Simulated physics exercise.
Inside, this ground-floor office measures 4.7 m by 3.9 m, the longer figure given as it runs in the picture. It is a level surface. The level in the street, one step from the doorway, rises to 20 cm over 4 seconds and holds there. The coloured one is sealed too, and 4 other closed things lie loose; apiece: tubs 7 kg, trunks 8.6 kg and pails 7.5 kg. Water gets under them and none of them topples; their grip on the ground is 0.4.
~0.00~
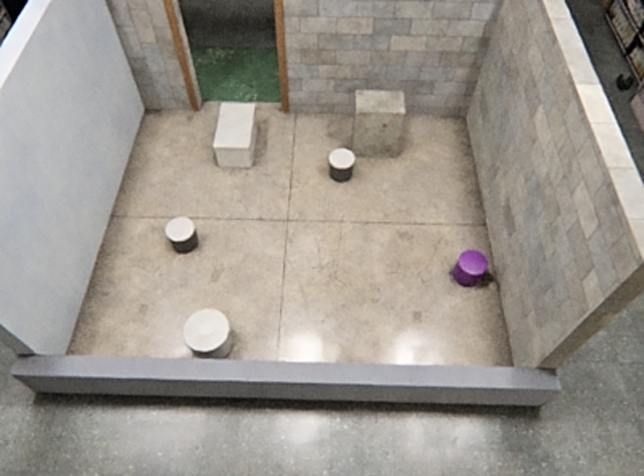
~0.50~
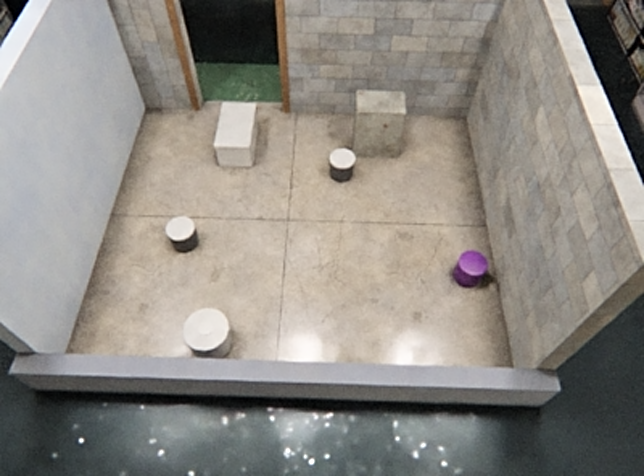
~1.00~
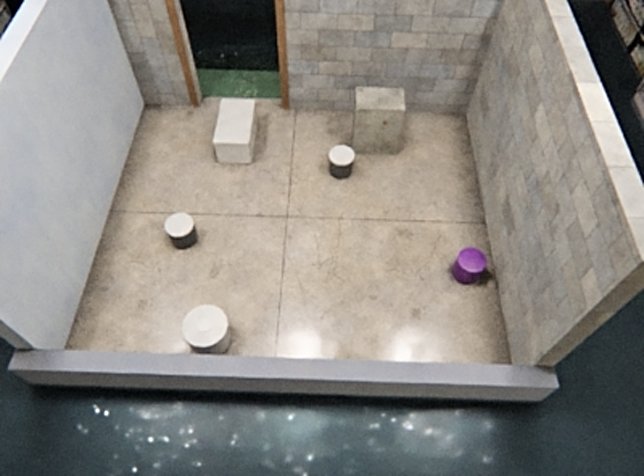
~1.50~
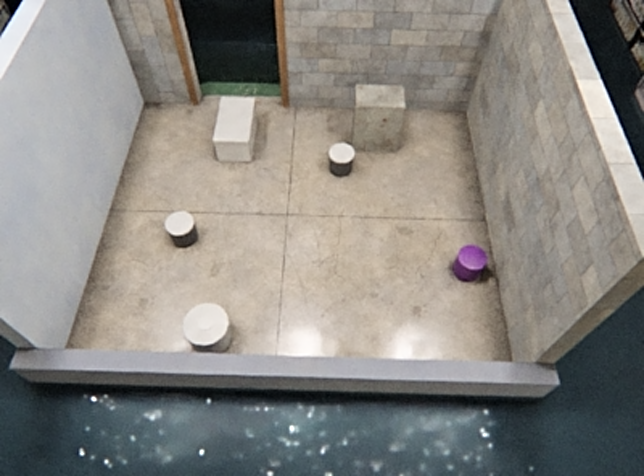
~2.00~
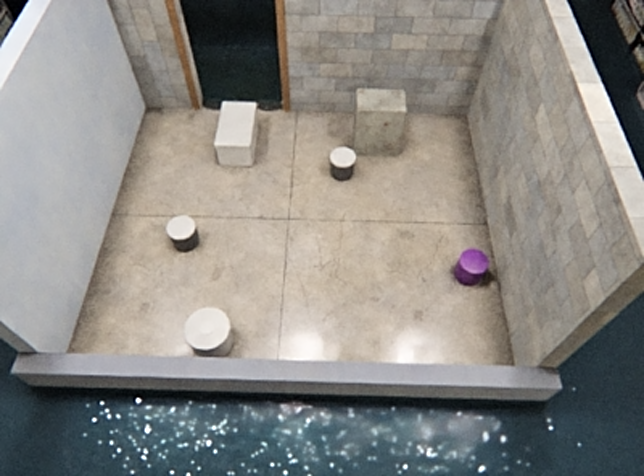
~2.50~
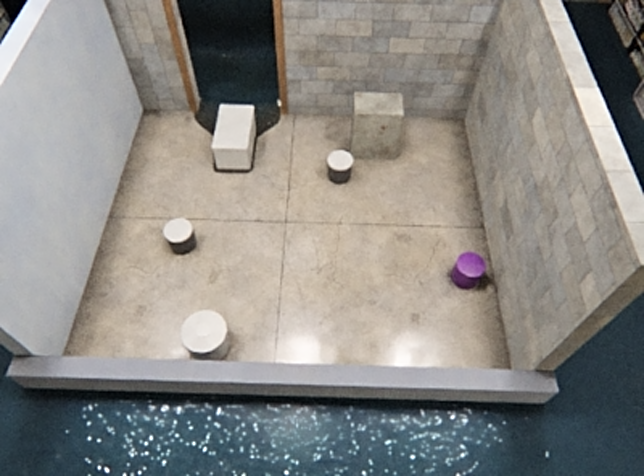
Dark water spread over the ground outside a small walled room, glittering along the front, then crept through the back doorway around a pale block, while the purple pail and everything else stayed put.
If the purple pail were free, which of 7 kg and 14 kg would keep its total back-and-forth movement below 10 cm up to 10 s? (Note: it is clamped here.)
Only the hefty one is fine.
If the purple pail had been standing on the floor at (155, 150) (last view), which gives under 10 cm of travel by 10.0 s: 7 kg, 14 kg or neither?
So both weights work.
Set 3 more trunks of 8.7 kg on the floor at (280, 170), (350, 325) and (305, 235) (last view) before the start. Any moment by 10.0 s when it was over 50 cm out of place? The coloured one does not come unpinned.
Answer by position: Outside the range; outside the range; outside the range.
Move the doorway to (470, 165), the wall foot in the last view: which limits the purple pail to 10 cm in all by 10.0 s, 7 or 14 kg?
In that setup the first mass works.
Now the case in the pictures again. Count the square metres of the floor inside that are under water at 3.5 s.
Some 2.5 m2 of it.
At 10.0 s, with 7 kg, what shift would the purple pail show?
About 30 cm off its spot.
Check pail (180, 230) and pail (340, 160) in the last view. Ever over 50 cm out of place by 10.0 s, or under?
Object 1: Surpassed, object 2: Not surpassed.
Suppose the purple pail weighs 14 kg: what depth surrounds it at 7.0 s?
About 1 cm.
After 3.5 s the purple pail would be 0 cm from its start with 7 kg and 0 cm from its start with 14 kg; 0 cm of water round it then.
After 4.5 s the purple pail would be 0 cm from its start with 7 kg and 0 cm from its start with 14 kg; 0 cm of water round it then.
After 7.0 s the purple pail would be 0 cm from its start with 7 kg and 0 cm from its start with 14 kg; 1 cm of water round it then.
After 10.0 s the purple pail would be 34 cm from its start with 7 kg and 1 cm from its start with 14 kg; 8 cm of water round it then.
